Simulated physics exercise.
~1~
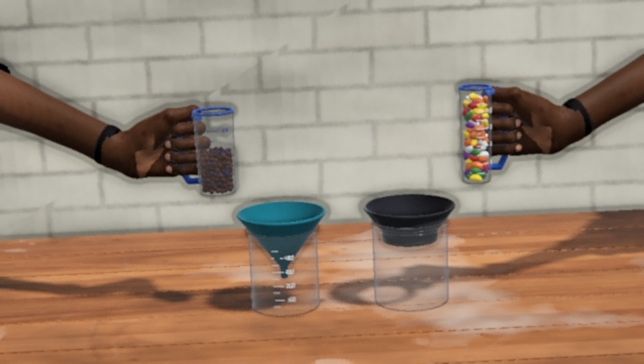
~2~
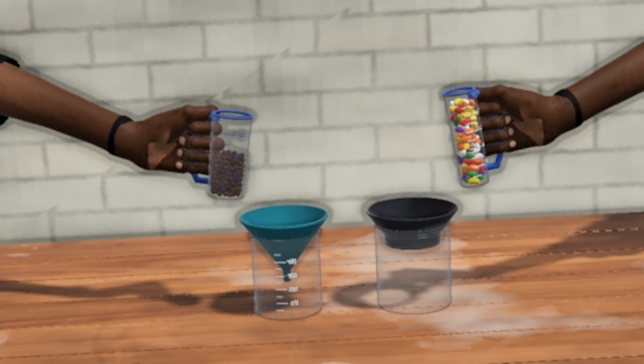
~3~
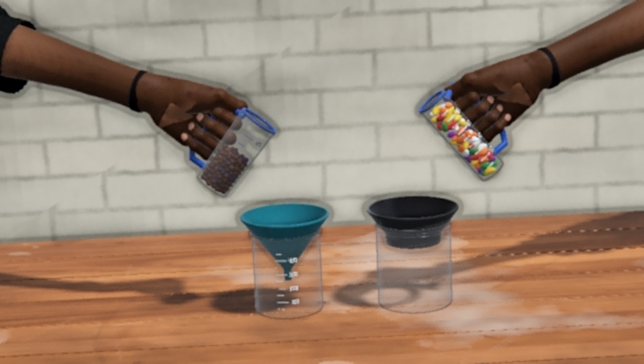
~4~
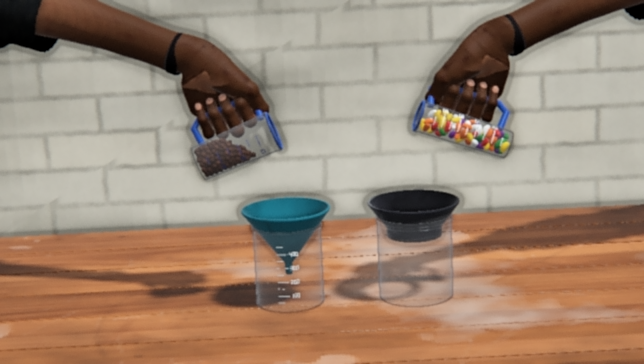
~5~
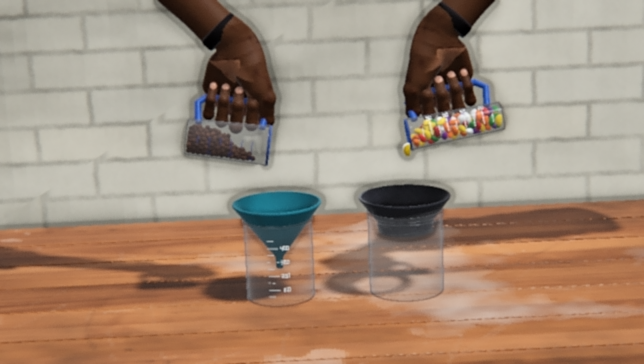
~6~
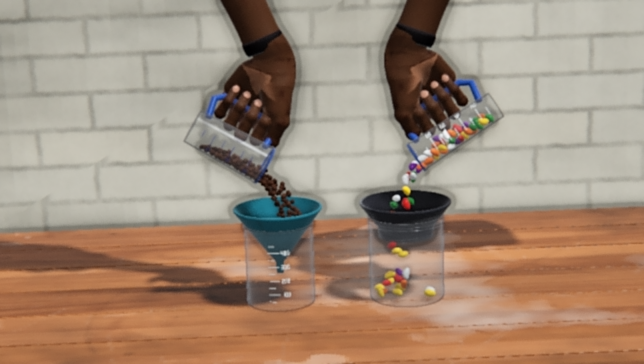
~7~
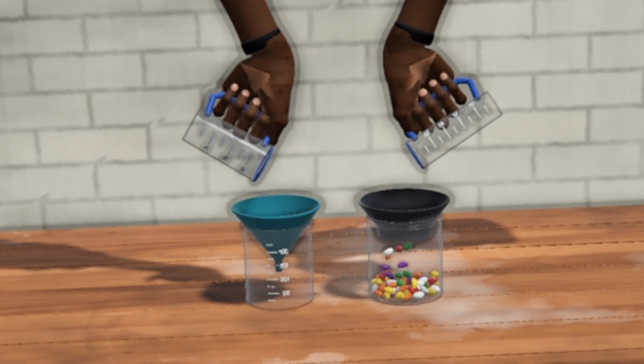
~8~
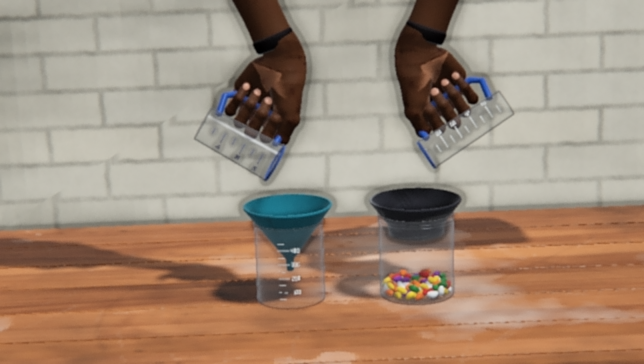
On a wooden table before a white brick wall, a teal funnel and a black funnel each sit in a clear jar. Two hands hold blue-trimmed clear cups above them, the left with small dark brown pieces, the right with colourful candy-like pieces. The hands move inward and tip the cups over until both pour. The brown pieces tumble into the teal funnel, while the colourful ones drop through the black funnel. At the end both cups are empty and upturned, the colourful pieces lie in the right jar, and the left jar stays empty, its pieces stuck in the funnel.
